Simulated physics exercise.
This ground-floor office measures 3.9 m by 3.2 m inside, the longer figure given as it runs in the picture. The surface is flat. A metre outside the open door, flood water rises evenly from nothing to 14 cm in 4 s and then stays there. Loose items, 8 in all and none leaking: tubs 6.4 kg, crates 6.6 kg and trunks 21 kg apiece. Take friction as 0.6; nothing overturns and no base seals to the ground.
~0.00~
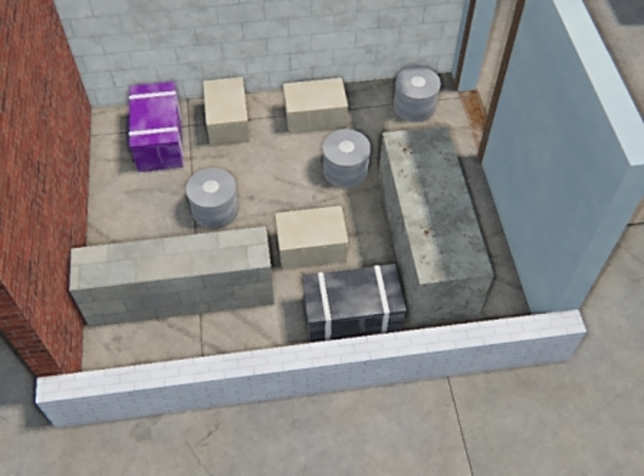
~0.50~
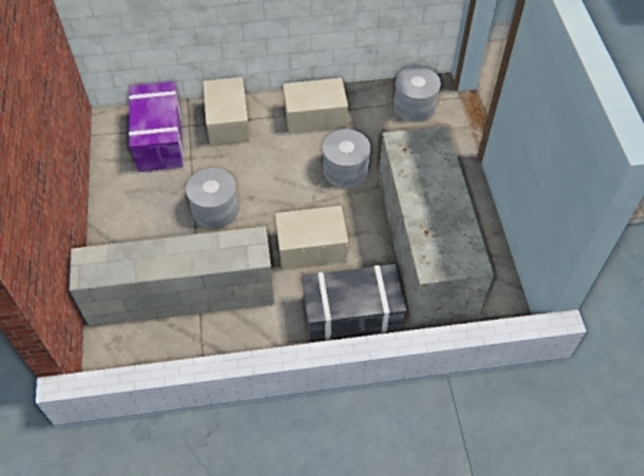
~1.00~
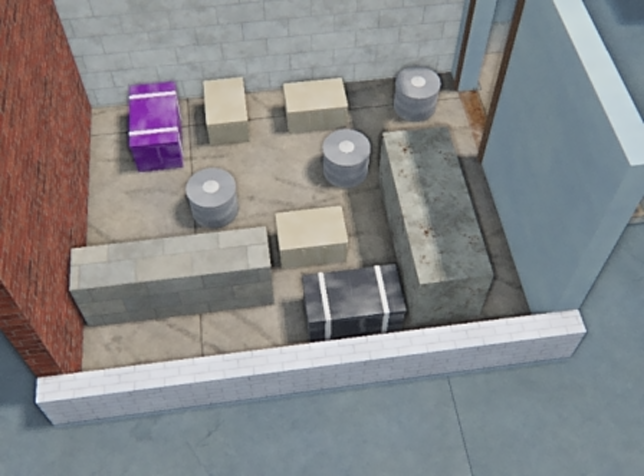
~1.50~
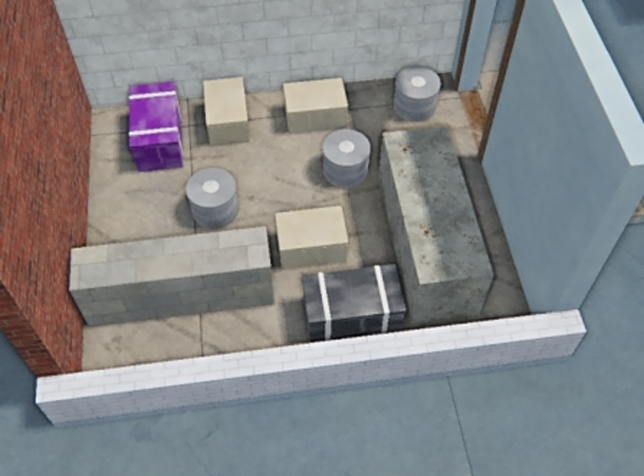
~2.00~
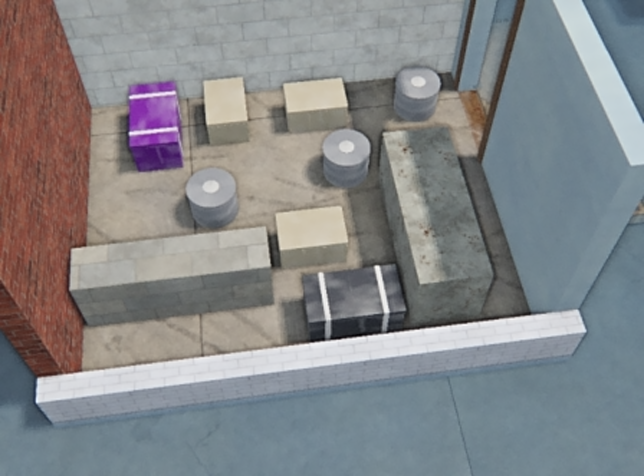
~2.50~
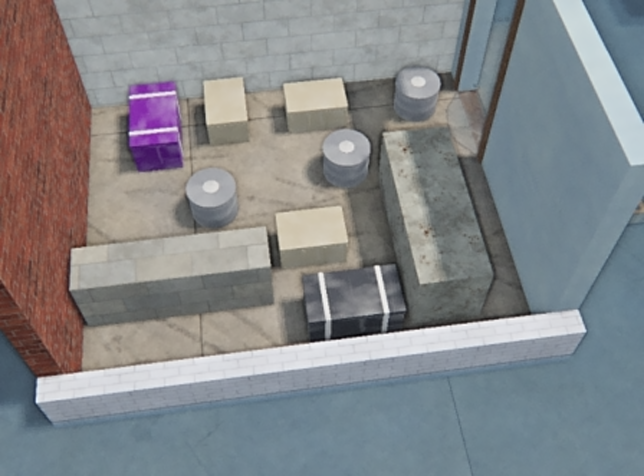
The video shows a walled room holding a purple trunk, a dark trunk, pale crates and grey drums, all motionless, as bluish water covers the ground outside and then a small patch appears just inside the doorway at upper right.
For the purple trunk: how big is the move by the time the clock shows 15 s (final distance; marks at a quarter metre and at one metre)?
Purple trunk moves a short way.
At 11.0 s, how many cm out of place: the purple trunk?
Roughly 40 cm by then.
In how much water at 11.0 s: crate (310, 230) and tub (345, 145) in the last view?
Roughly 4 and 5 cm.
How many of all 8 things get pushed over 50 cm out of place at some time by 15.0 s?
7 of them.
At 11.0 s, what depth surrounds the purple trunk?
Roughly 10 cm.
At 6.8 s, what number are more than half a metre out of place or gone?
I count 3.
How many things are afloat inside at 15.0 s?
I count 8.
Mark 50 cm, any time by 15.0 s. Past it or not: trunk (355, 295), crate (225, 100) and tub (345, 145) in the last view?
In turn: Under, more, more.
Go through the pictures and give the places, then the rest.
In the first picture, the purple trunk at (153, 113) rests on the ground; water covers 0.0 m2; 0 of 8 have shifted.
In the second picture, the purple trunk at (153, 113) rests on the ground; water covers 0.0 m2; 0 of 8 have shifted.
In the third picture, the purple trunk at (153, 113), on the bottom; 0.0 m2 under water; 0 of 8 have shifted.
In the fourth picture, the purple trunk at (153, 113), on the bottom; 0.0 m2 under water; 0 of 8 have shifted.
In the fifth picture, the purple trunk at (153, 113), on the bottom; water covers 0.0 m2; 0 of 8 have shifted.
In the sixth picture, the purple trunk at (153, 113) rests on the ground; 0.1 m2 under water; 0 of 8 have shifted.
After 3.5 s the purple trunk is near (153, 113), 0.0 m from its start, aground; 0 afloat.
After 6.8 s the purple trunk is near (145, 114), 0.1 m from its start, aground; 4 afloat.
After 11.0 s the purple trunk is near (115, 115), 0.4 m from its start, afloat; 7 afloat.
After 15.0 s the purple trunk is near (135, 157), 0.6 m from its start, afloat; 8 afloat.
